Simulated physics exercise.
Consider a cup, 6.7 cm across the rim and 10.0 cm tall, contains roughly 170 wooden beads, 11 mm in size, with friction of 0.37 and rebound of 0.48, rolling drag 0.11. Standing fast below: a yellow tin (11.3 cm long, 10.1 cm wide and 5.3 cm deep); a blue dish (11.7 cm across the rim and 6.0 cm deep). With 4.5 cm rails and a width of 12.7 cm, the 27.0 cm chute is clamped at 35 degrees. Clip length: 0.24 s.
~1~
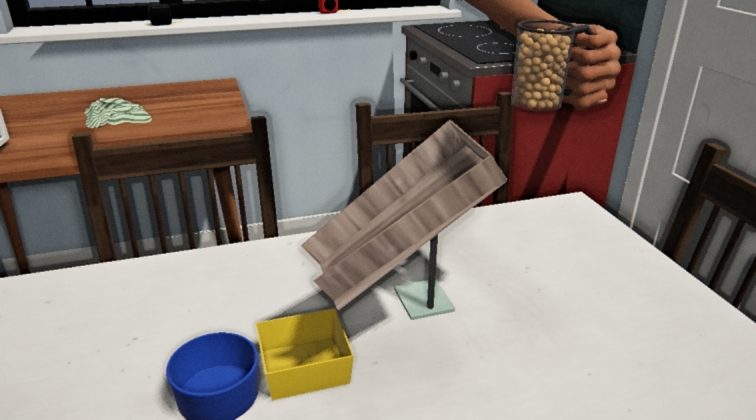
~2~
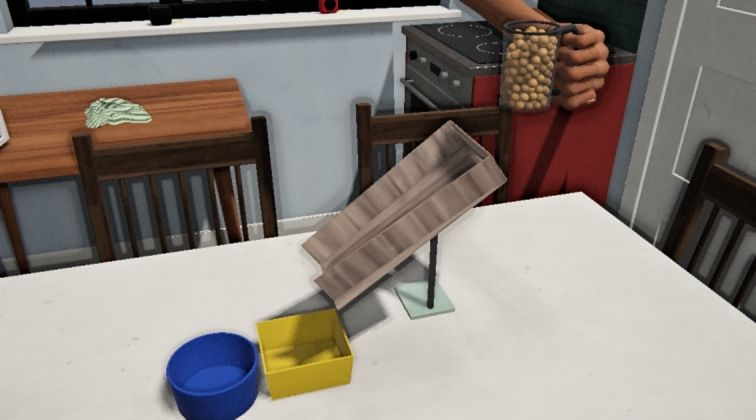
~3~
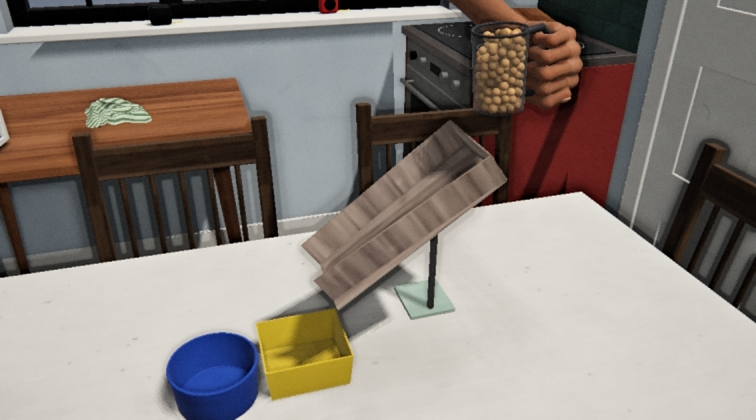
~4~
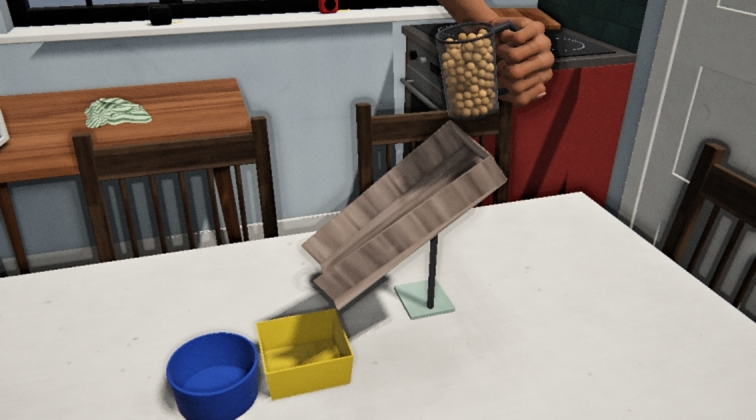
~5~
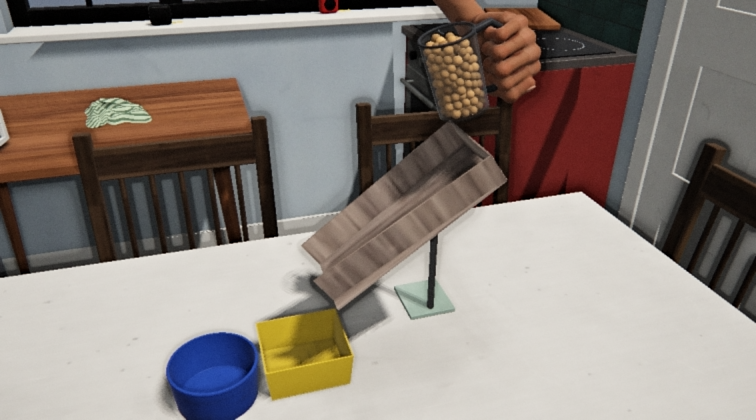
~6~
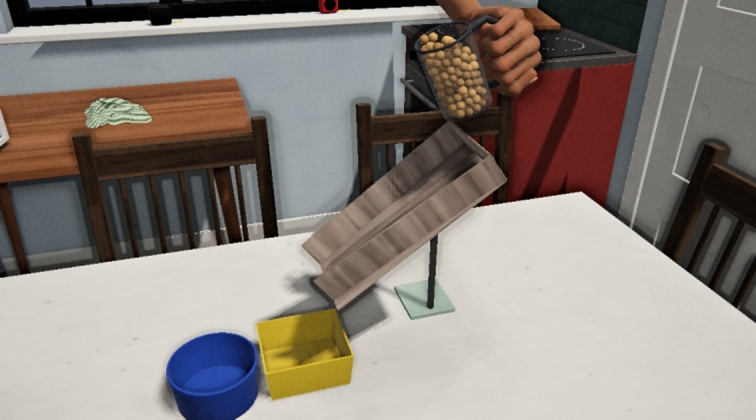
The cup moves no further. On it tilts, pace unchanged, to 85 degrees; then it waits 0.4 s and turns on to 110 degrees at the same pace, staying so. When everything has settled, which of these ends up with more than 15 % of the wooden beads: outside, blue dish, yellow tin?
Outside: More, blue dish: More, yellow tin: More.
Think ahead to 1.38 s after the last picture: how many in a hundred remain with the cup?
Around 50 percent remains.
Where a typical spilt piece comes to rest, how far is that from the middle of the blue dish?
I'd put it at close to 30 cm from the middle.
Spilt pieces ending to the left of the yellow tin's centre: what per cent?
Spill share: Around 90 per cent.
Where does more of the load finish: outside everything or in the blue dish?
In the blue dish.
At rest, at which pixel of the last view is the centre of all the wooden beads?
Close to pixel (259, 376) of the final picture.
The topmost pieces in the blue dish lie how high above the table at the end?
Roughly 2.5 cm.
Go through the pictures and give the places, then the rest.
Cup at (544, 45); tilt 0 degrees; moved 0.0 cm; lip at (522, 28); top of the load at (550, 36); yellow tin at (303, 339); blue dish at (213, 361), in the first frame.
Cup at (530, 46); tilt 1 degrees; moved 1.8 cm; lip at (508, 30); top of the load at (528, 35), in the second frame.
Cup at (500, 50); tilt 5 degrees; moved 5.9 cm; low side left; lip at (475, 34); top of the load at (515, 35), in the third frame.
Cup at (467, 54); tilt 11 degrees; moved 10.0 cm; low side left; lip at (439, 40); top of the load at (474, 41), in the fourth frame.
Cup at (452, 57); tilt 18 degrees; moved 11.8 cm; low side left; lip at (421, 45); top of the load at (459, 42), in the fifth frame.
Cup at (450, 59); tilt 24 degrees; moved 11.8 cm; low side left; lip at (418, 50); top of the load at (446, 42); yellow tin at (303, 339); blue dish at (213, 361), in the sixth frame.
Then, 0.42 s after the last picture, tilt 79 degrees; cup 100 %; middle of all pieces near (456, 77).
Then, 0.76 s after the last picture, tilt 85 degrees; slope 10 %, cup 90 %; middle of all pieces near (449, 91).
Then, 1.08 s after the last picture, tilt 98 degrees; blue dish 10 %, slope 5 %, cup 85 %; middle of all pieces near (428, 116).
Then, 1.38 s after the last picture, tilt 110 degrees; blue dish 10 %, slope 35 %, outside 5 %, cup 50 %; middle of all pieces near (389, 167).
In the end, blue dish 35 %, slope 0 %, outside 25 %, yellow tin 45 %, cup 0 %.
